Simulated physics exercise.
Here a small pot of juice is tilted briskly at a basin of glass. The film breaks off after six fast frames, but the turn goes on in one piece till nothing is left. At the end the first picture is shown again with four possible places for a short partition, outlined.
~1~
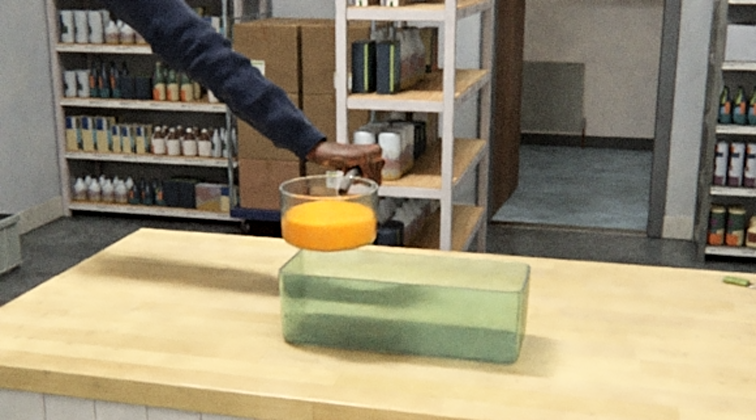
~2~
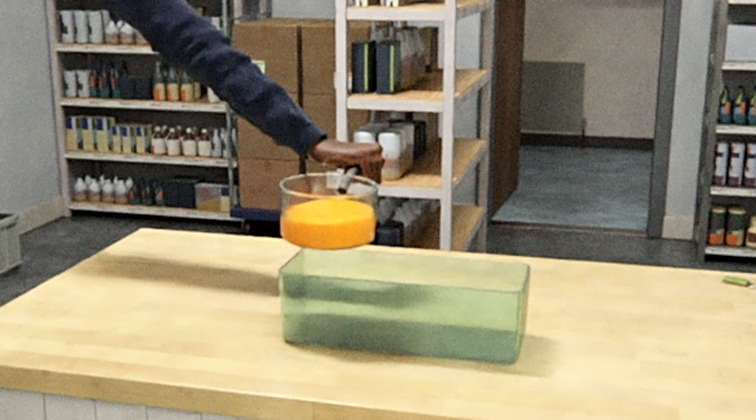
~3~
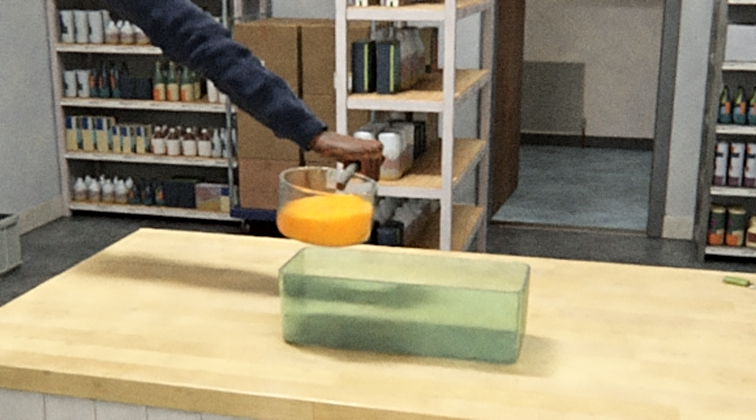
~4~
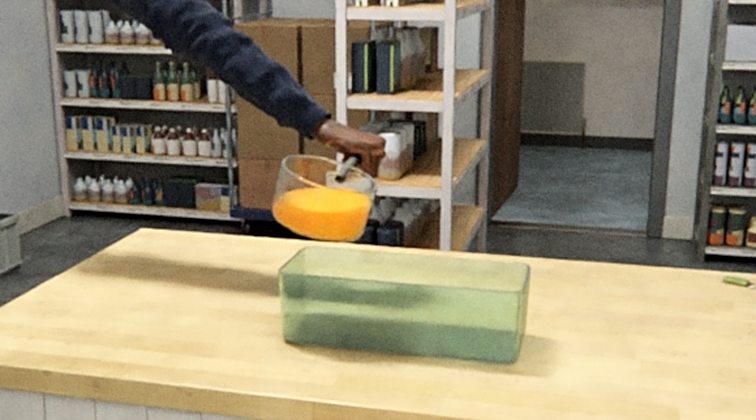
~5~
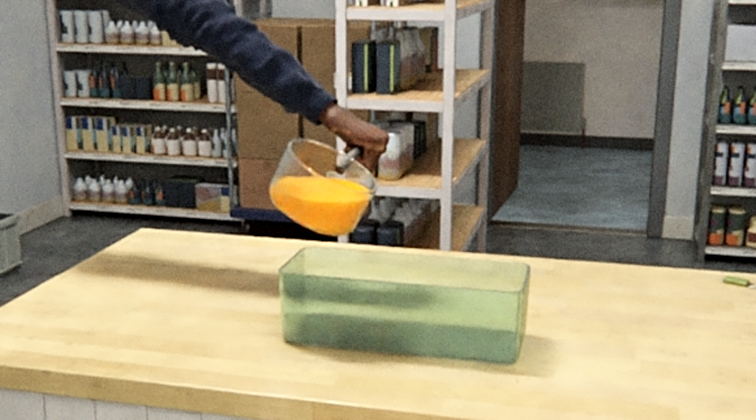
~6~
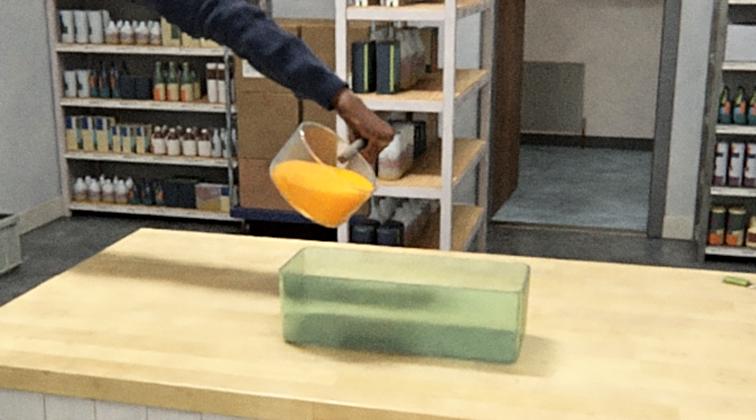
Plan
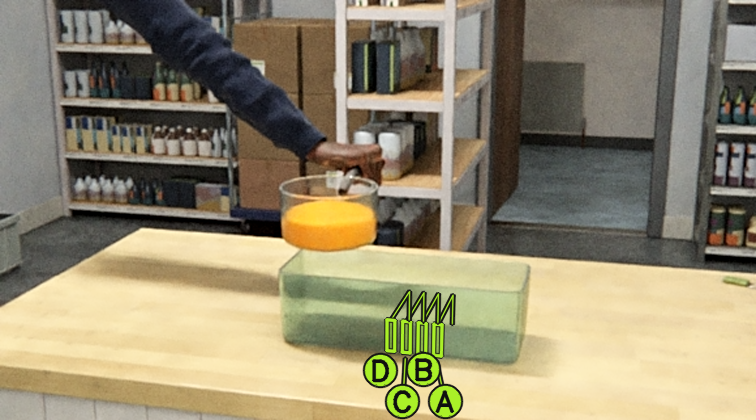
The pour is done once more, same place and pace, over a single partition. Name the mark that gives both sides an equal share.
Slot A does it best.
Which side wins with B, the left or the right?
More ends on the right.
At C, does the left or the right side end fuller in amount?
More ends on the right.
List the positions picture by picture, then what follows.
Upright, lip at (375, 189); basin from (283, 340) to (519, 363); nothing has left yet.
Upright, lip at (375, 189); nothing has left yet.
Tipped about 7°, lip at (375, 189); nothing has left yet.
Tipped about 16°, lip at (375, 189); nothing has left yet.
Tipped about 28°, lip at (375, 189); nothing has left yet.
Tipped about 41°, lip at (375, 189); nothing has left yet.
On the marked copy, A at (436, 361); B at (420, 359); C at (405, 358); D at (389, 356).
For slot A, about 52 % ends left of the wall and 42 % right of it; 5 % is lost outside.
For slot B, about 19 % ends left of the wall and 78 % right of it; 3 % is lost outside.
For slot C, about 10 % ends left of the wall and 86 % right of it; 4 % is lost outside.
For slot D, about 9 % ends left of the wall and 87 % right of it; 4 % is lost outside.
